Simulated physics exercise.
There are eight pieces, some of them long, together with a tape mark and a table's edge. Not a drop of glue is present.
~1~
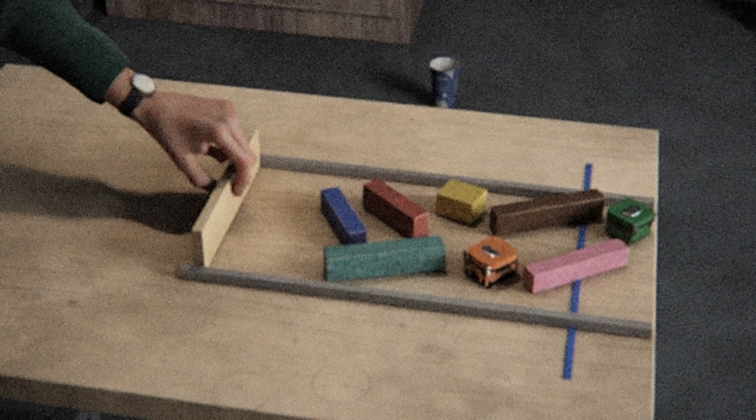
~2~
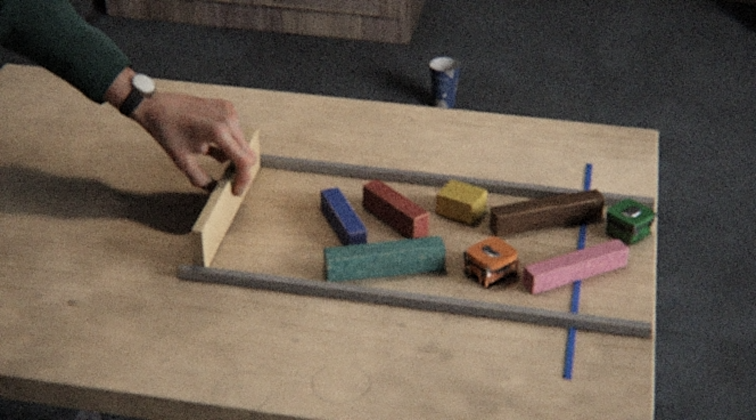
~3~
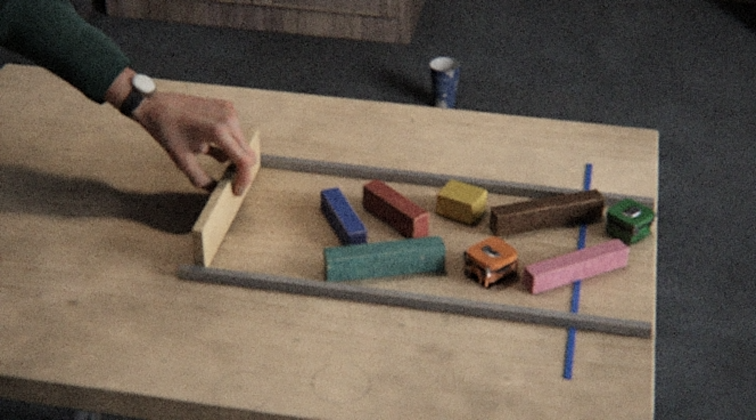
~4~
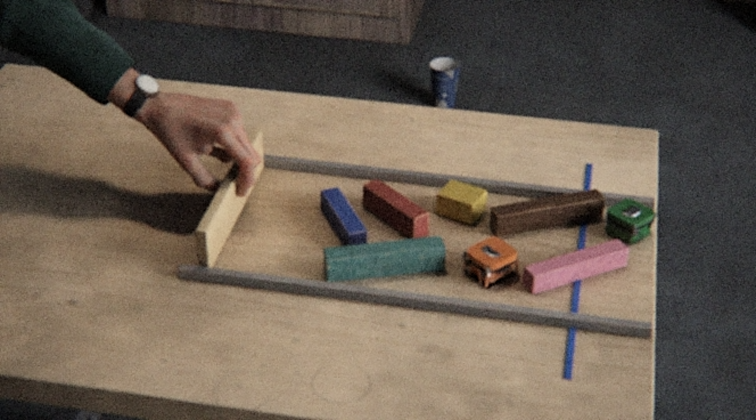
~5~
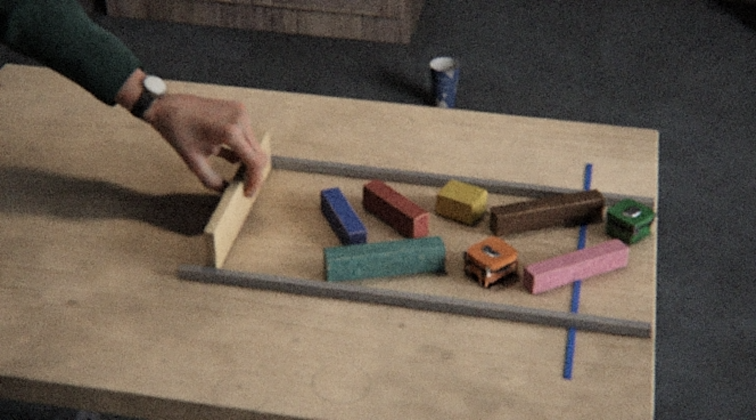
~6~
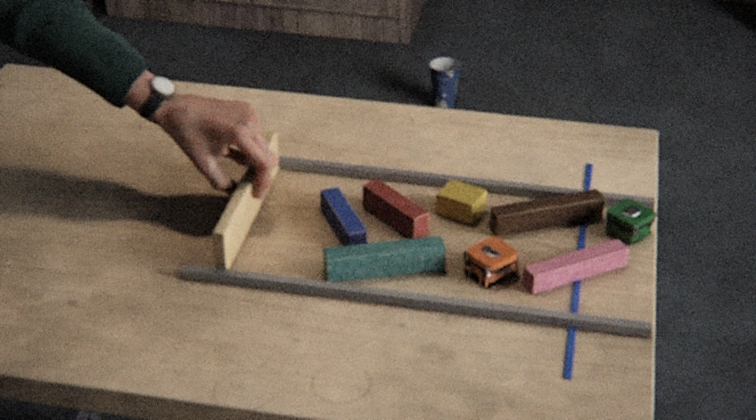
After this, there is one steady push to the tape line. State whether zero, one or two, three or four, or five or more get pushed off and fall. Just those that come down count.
The table loses three or four pieces.
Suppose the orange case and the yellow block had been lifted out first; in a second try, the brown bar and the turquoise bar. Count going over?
First 1, then 0.
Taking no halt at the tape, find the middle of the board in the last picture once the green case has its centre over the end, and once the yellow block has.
Roughly (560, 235); for the second one, roughly (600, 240).
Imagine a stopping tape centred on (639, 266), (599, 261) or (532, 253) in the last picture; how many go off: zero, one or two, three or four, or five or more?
Counts as listed: 5 or more / either three or four / zero.
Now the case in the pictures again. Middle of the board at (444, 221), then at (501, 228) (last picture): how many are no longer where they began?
At the first place 6, at the second 8.
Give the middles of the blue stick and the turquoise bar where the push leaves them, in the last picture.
Blue stick: About (591, 252); turquoise bar: About (614, 276).
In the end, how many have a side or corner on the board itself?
The count in contact is 3.
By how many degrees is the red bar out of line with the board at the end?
Roughly 25° out of line.
A little later, none off yet; green case at rest near (629, 223); pink bar at rest near (576, 266); brown bar at rest near (547, 212).
When it is over, the number that fall off is three or four; down, brown bar, pink bar and green case.
